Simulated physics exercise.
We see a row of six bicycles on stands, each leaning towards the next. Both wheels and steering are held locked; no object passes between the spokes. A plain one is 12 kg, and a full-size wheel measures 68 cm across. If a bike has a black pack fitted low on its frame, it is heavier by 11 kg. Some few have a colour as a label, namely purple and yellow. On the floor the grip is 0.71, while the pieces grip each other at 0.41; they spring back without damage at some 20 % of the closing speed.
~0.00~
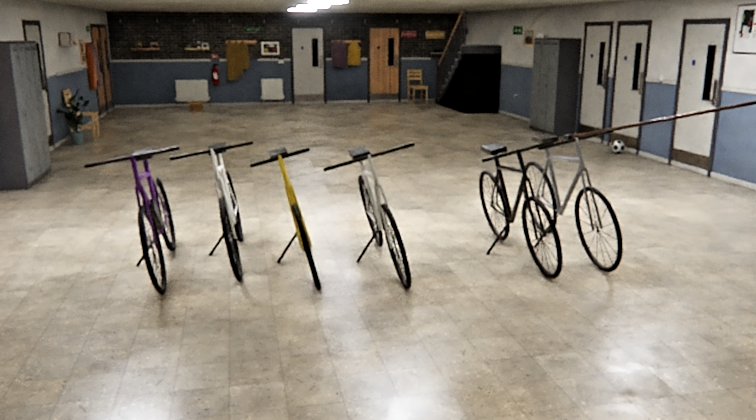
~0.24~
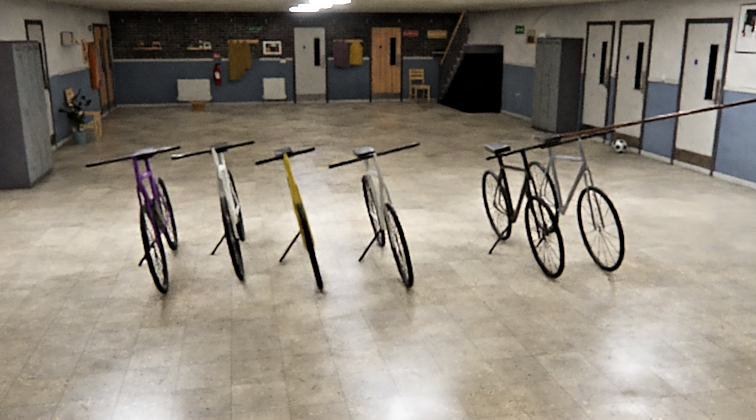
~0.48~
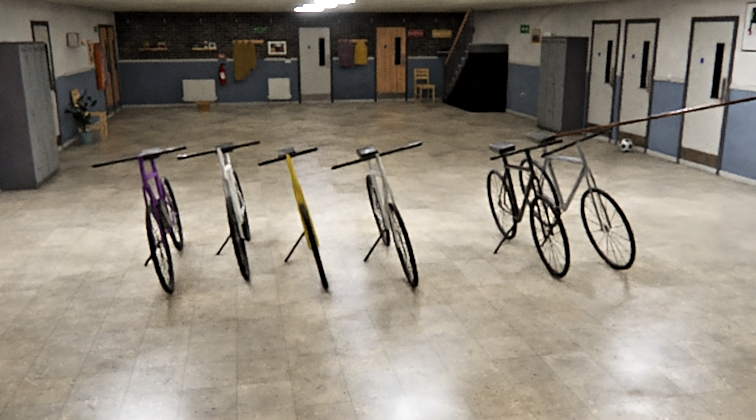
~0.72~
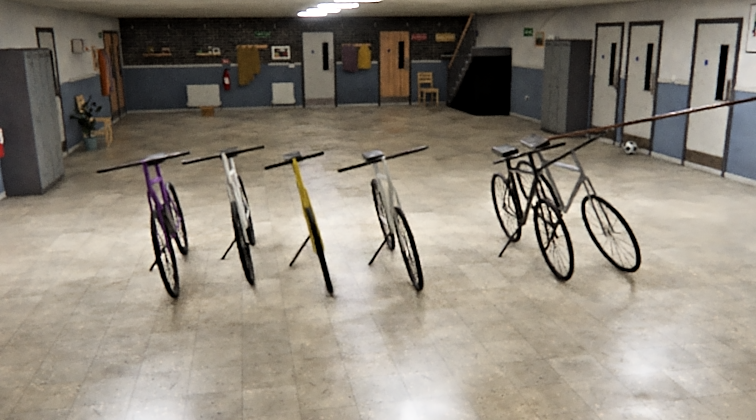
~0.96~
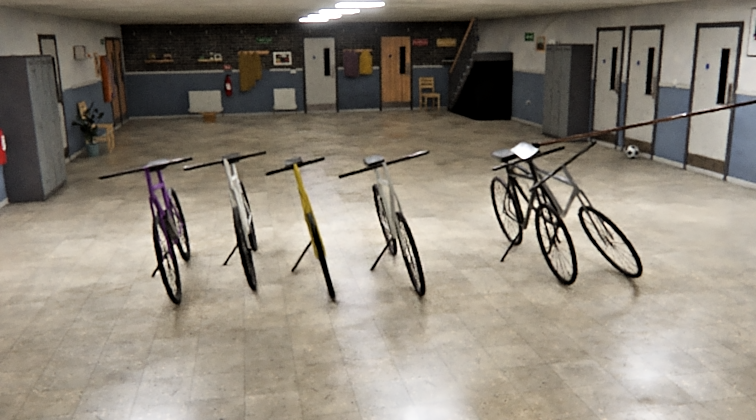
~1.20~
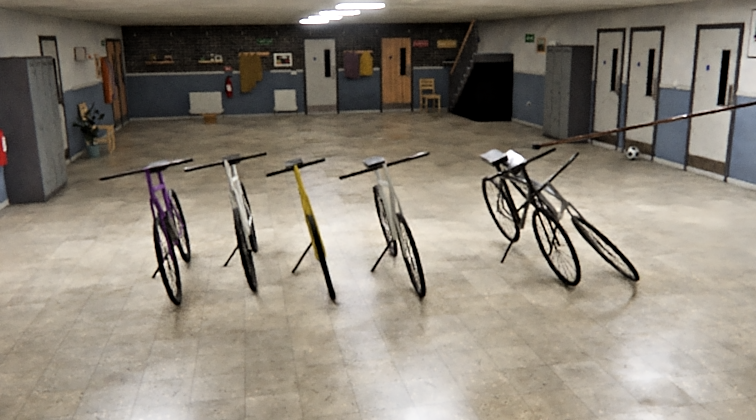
At the start, six bicycles, including a purple one and a yellow one, stand in a row in a hall, with a long pole reaching in from the right. The pole pushes the rightmost bicycle, which leans left into its dark neighbour, and that one tilts left too, while the other four stay upright.
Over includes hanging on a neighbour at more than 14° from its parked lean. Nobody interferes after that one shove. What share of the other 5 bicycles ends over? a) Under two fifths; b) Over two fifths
Answer: A.
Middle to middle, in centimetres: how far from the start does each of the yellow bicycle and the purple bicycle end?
Distance from start in cm - yellow 0, purple 0.
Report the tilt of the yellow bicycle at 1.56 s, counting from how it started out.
Near 0 degrees from where it started.
After 1.36 s, 1 of the 5 other bicycles over.
At rest (2.3 s), 1 of the 5 other bicycles over; yellow bicycle unmoved; purple bicycle unmoved. That is 20 per cent. Four left standing. As the last picture would show them, middles, yellow bicycle near (307, 217), purple bicycle near (168, 219).
